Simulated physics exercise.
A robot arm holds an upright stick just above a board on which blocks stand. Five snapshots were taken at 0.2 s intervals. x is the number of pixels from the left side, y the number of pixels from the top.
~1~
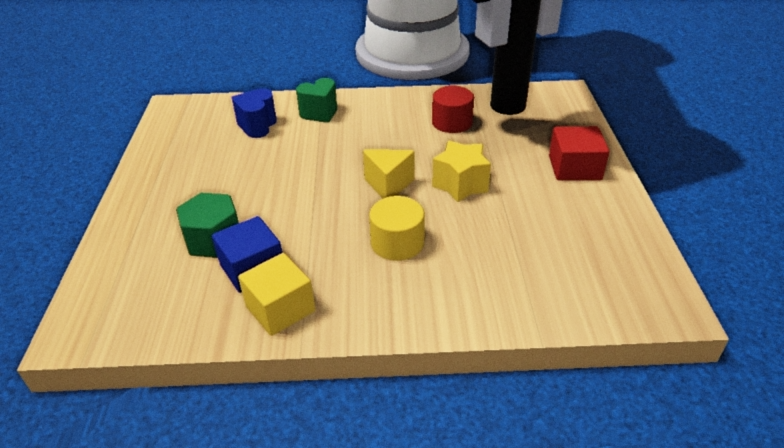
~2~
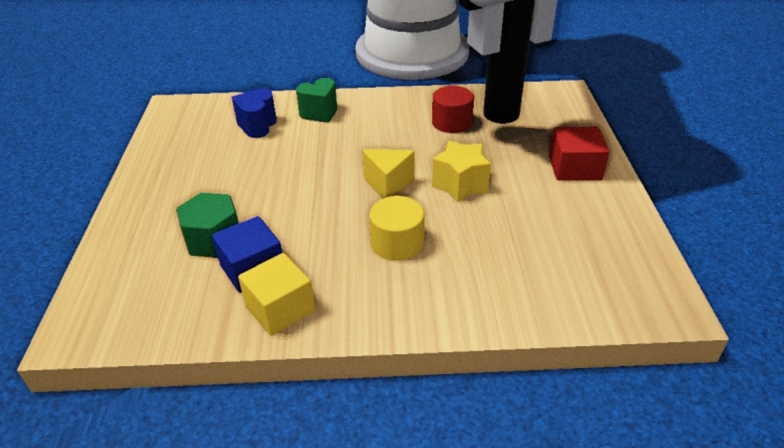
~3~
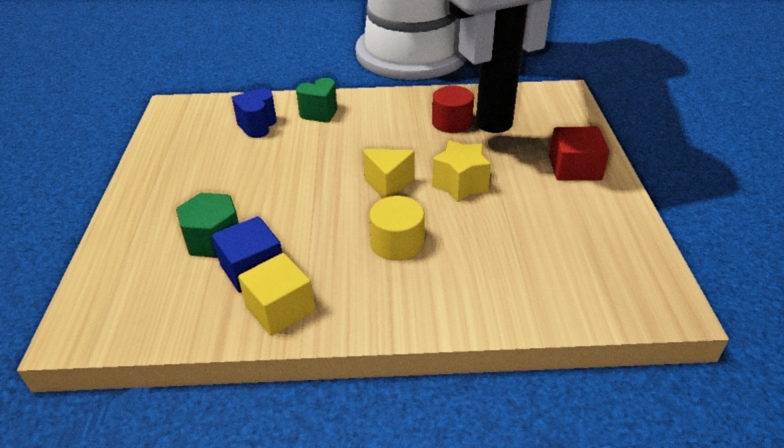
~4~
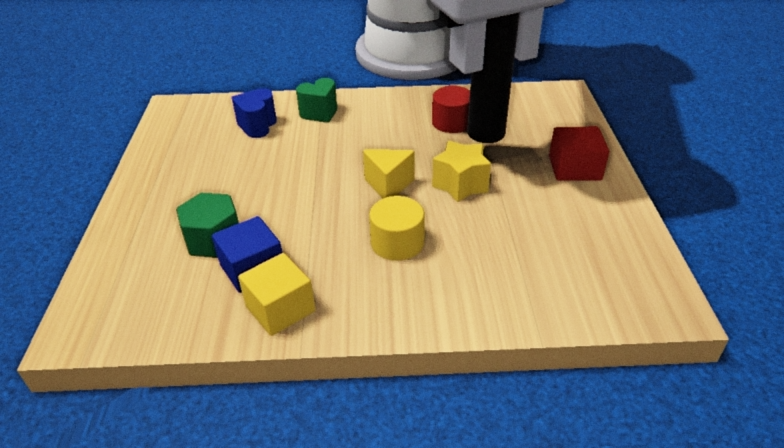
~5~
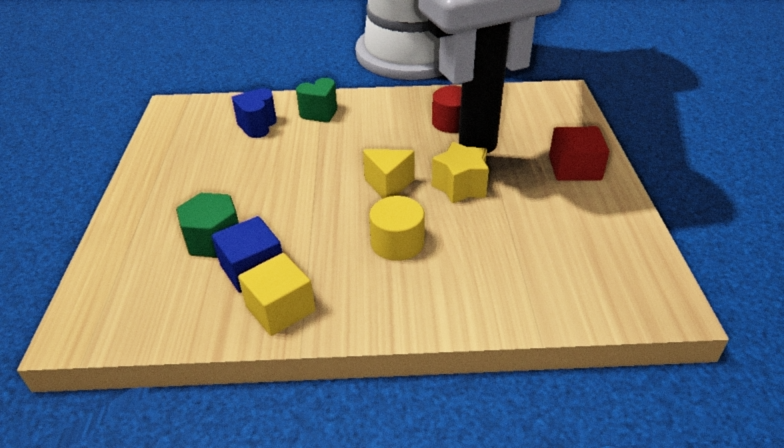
Robot arm moving a black upright stick slowly down and left over a wooden board toward the viewer, coloured blocks staying still.
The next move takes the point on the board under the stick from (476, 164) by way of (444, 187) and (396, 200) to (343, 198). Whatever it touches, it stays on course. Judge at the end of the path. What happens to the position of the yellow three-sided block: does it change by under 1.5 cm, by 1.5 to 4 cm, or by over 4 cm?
It gets moved over 4 cm.
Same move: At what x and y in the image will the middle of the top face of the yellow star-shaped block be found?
It ends at (417, 195).
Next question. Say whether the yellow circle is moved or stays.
It is shifted.
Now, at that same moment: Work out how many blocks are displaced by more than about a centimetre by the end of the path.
This push will displace three or more blocks.
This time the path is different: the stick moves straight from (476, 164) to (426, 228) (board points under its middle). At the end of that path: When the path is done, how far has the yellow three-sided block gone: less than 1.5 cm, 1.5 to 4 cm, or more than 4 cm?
Final distance: Less than 1.5 cm.
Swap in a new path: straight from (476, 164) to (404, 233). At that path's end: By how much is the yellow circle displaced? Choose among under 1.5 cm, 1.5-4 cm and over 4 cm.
The block shifts more than 4 cm.
What follows on the original path. One third of the way, stick (444, 167); yellow star-shaped block (436, 183).
Two thirds of the way, stick (395, 179); yellow three-sided block (368, 156), turned 20° clockwise; yellow circle (389, 226); yellow star-shaped block (417, 195), turned 40° anticlockwise.
At the end, stick (341, 178); yellow three-sided block (341, 148), turned 60° clockwise; yellow circle (389, 227); red circle not moved; yellow star-shaped block (417, 195), turned 40° anticlockwise.
